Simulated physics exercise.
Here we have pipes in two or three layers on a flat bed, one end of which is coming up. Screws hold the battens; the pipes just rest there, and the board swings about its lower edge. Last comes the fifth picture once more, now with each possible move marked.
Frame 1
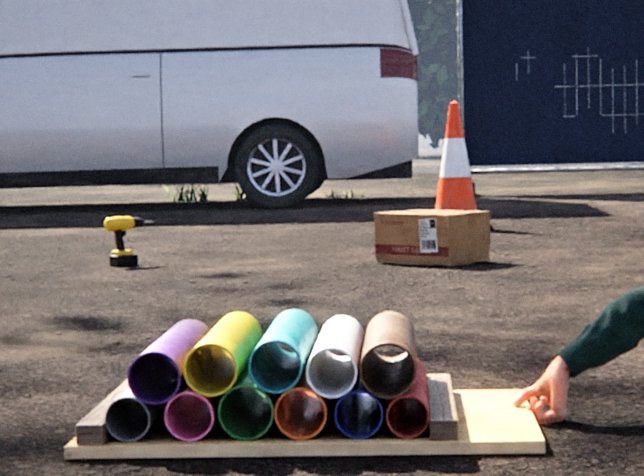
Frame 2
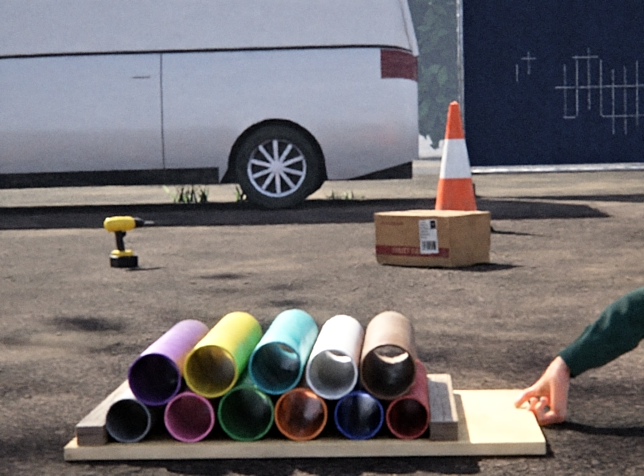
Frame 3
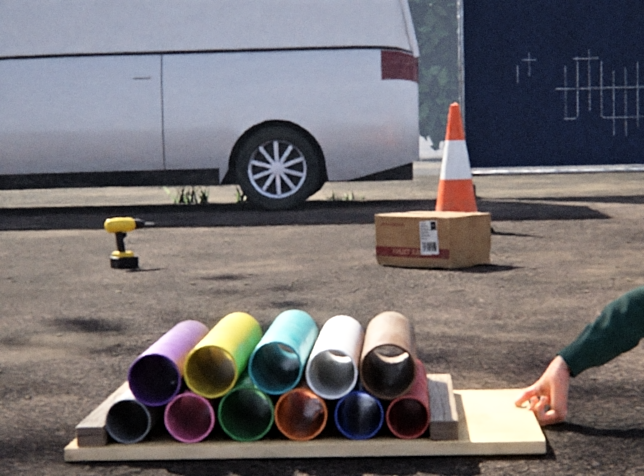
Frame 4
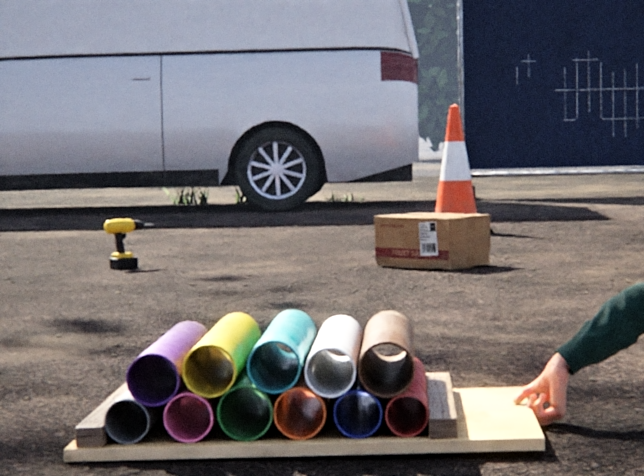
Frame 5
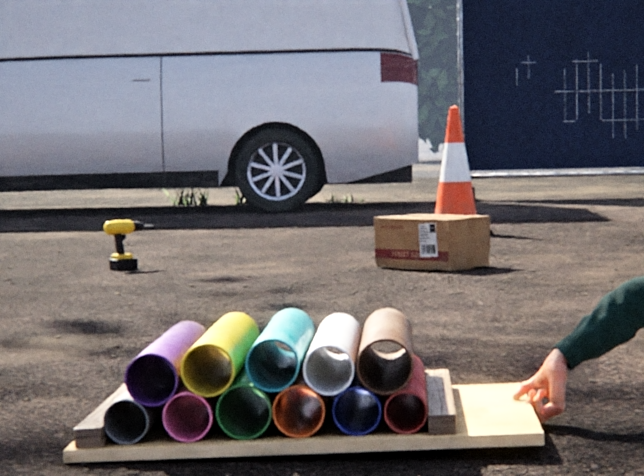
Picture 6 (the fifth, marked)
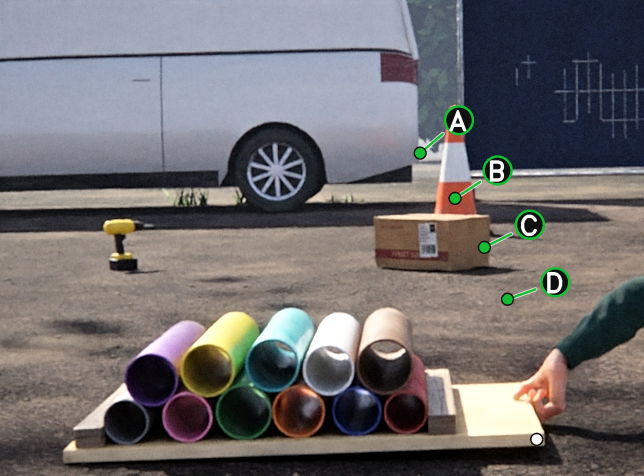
At first, colourful pipes lie in two stacked rows between battens on a flat wooden board, while a hand at the right grips its end, with a van, cone, box and drill behind. Then the hand raises that end very slightly, and the pipes keep their places on the board.
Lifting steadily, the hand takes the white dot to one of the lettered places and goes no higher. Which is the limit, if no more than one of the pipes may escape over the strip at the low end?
The highest mark that will do is D.
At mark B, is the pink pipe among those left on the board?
Yes, with B.
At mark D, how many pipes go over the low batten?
It comes to one.
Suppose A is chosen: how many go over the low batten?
With A, five.
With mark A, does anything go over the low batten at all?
At A: Yes.
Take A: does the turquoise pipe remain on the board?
The turquoise pipe: No.
On the marked copy, A at (420, 153); B at (455, 199); C at (485, 248); D at (508, 299); the white dot at (537, 439).
Taking D. A third of the way, board at 14°.
Two thirds of the way, board at 19°.
When it is over, board at 19°, one over the low batten (purple).
As for the rest, A five over the low batten; B five over the low batten; C two over the low batten (yellow, purple).
